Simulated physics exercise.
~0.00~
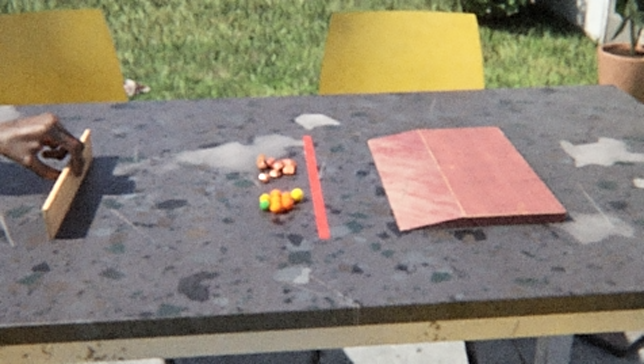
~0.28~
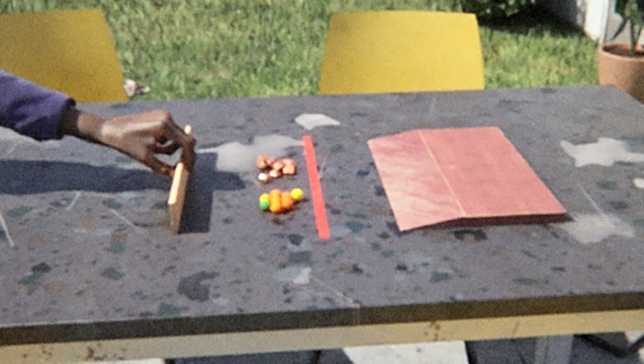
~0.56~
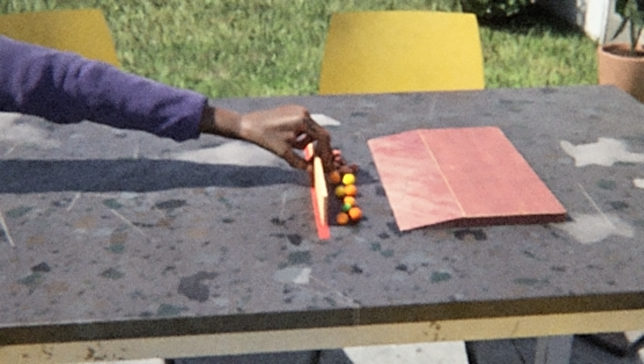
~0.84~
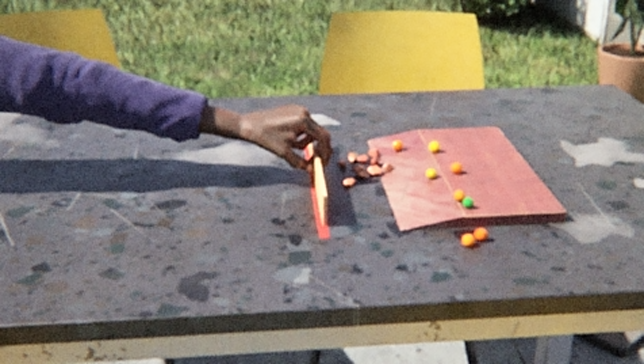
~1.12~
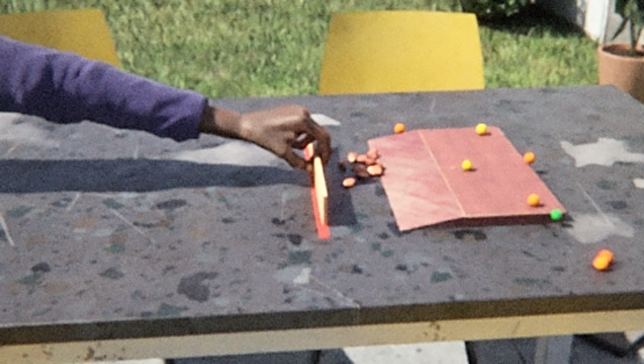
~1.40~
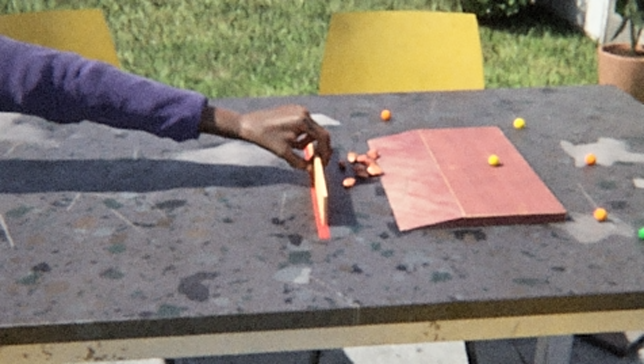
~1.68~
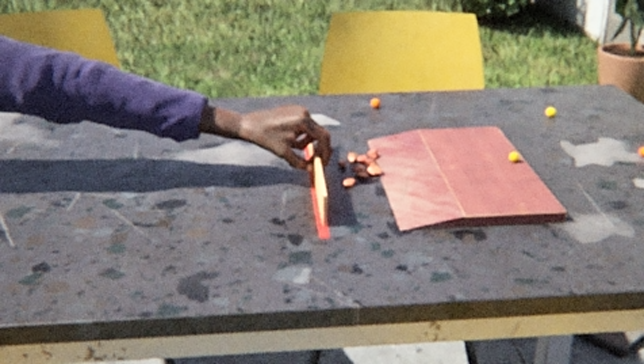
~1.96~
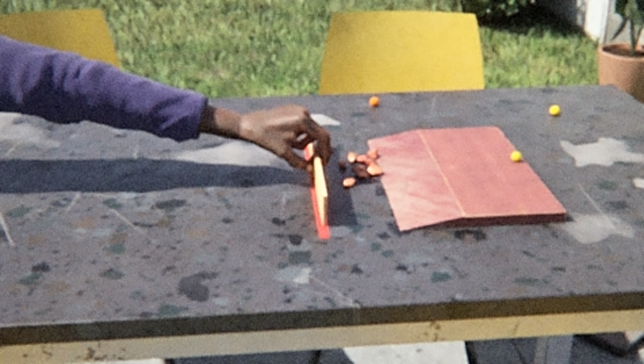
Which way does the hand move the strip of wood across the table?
The hand moves the strip of wood to the right, towards the red tape and the ramp.
